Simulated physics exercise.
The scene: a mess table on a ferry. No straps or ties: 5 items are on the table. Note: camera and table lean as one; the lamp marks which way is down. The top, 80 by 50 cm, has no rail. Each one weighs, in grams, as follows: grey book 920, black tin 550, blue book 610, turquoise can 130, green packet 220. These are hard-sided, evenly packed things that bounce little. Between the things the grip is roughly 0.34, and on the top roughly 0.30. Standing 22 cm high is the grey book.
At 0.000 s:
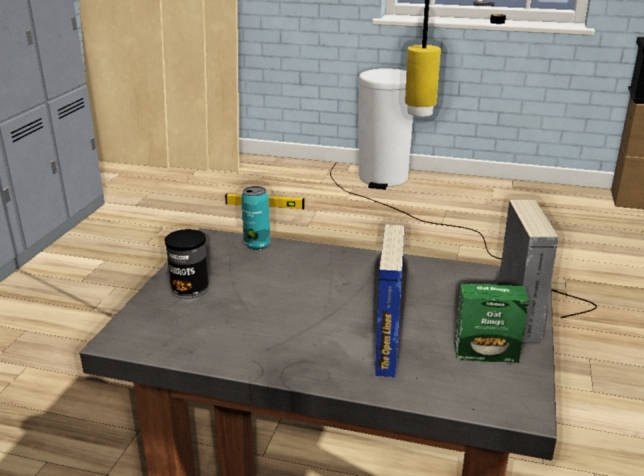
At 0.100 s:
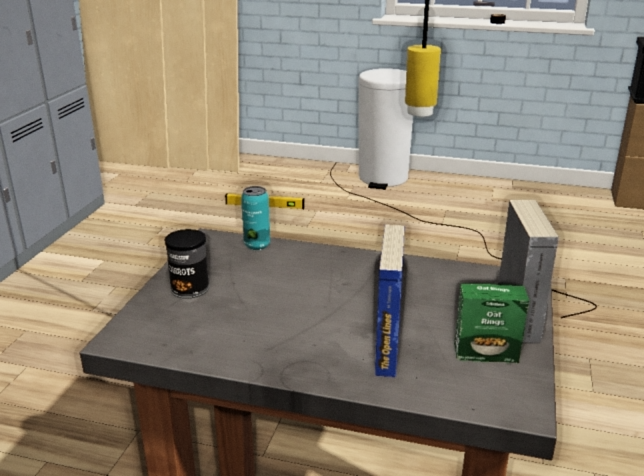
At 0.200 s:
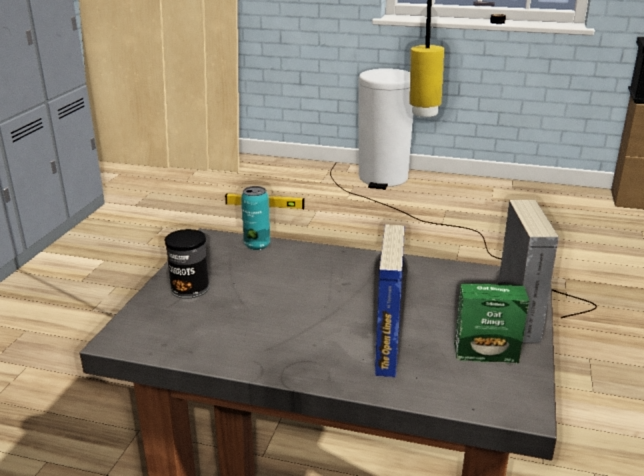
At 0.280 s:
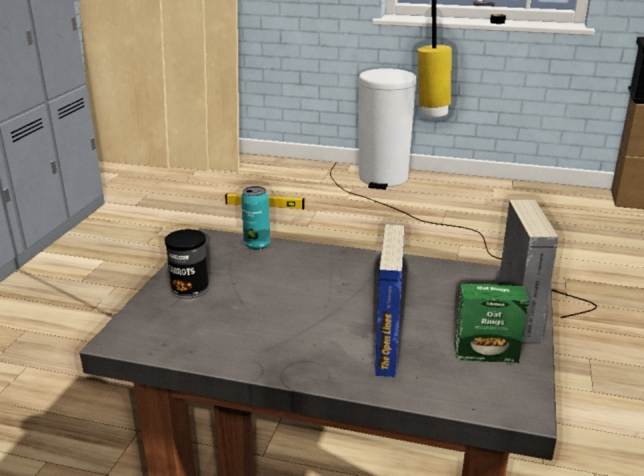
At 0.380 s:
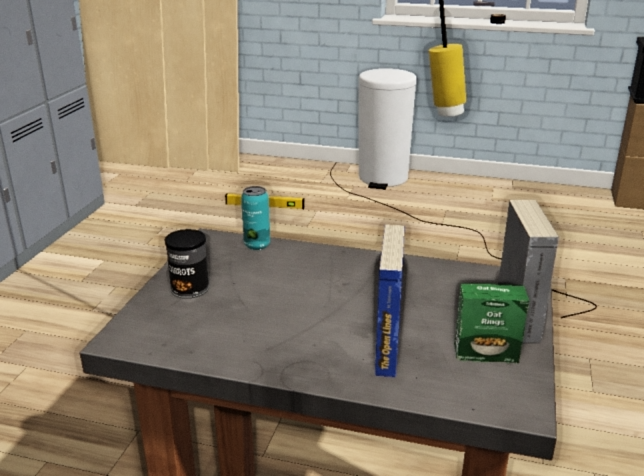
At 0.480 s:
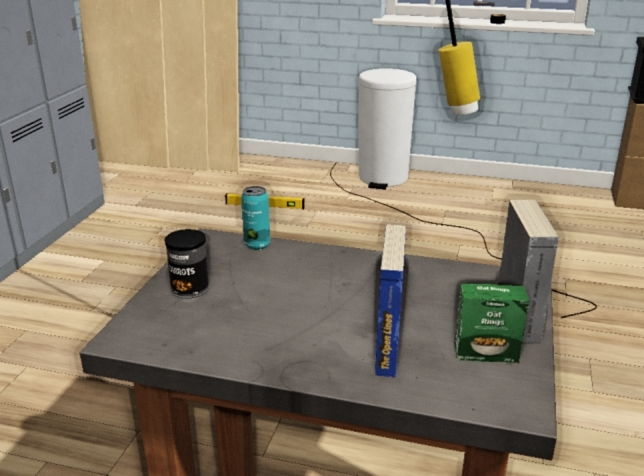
A hanging yellow cylinder swings to the right while the five objects on the table stay still.
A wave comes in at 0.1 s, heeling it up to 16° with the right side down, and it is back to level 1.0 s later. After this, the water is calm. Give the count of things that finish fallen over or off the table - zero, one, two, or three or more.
Three or more.
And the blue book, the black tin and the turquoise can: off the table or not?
Final state - the blue book stays within bounds; the black tin stays within bounds; the turquoise can stays within bounds.
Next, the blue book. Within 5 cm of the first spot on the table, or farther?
Outcome for the blue book: Displaced.
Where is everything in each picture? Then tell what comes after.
In the first picture, boat level; grey book (525, 270); black tin (188, 264).
In the second picture, boat level; green packet (490, 324); blue book (390, 299).
In the third picture, boat heeled 2°, right side down; turquoise can (256, 219); green packet (490, 324).
In the fourth picture, boat heeled 5°, right side down; blue book (390, 299); turquoise can (256, 219).
In the fifth picture, boat heeled 9°, right side down; green packet (490, 324); blue book (390, 299).
In the sixth picture, boat heeled 14°, right side down; grey book (525, 270); black tin (188, 264).
By 0.98 s, boat heeled 2°, right side down; grey book now off the table; blue book rocked 65° off its seat; green packet 10 cm from its spot.
By 1.28 s, boat level; green packet now off the table; blue book on its side.
By 1.48 s, boat level; blue book on its side.
When it is over (1.7 s), off the table, grey book and green packet; lying over on the table, blue book; the other 2 within 5 cm of the start. In the last view, black tin near (188, 264).
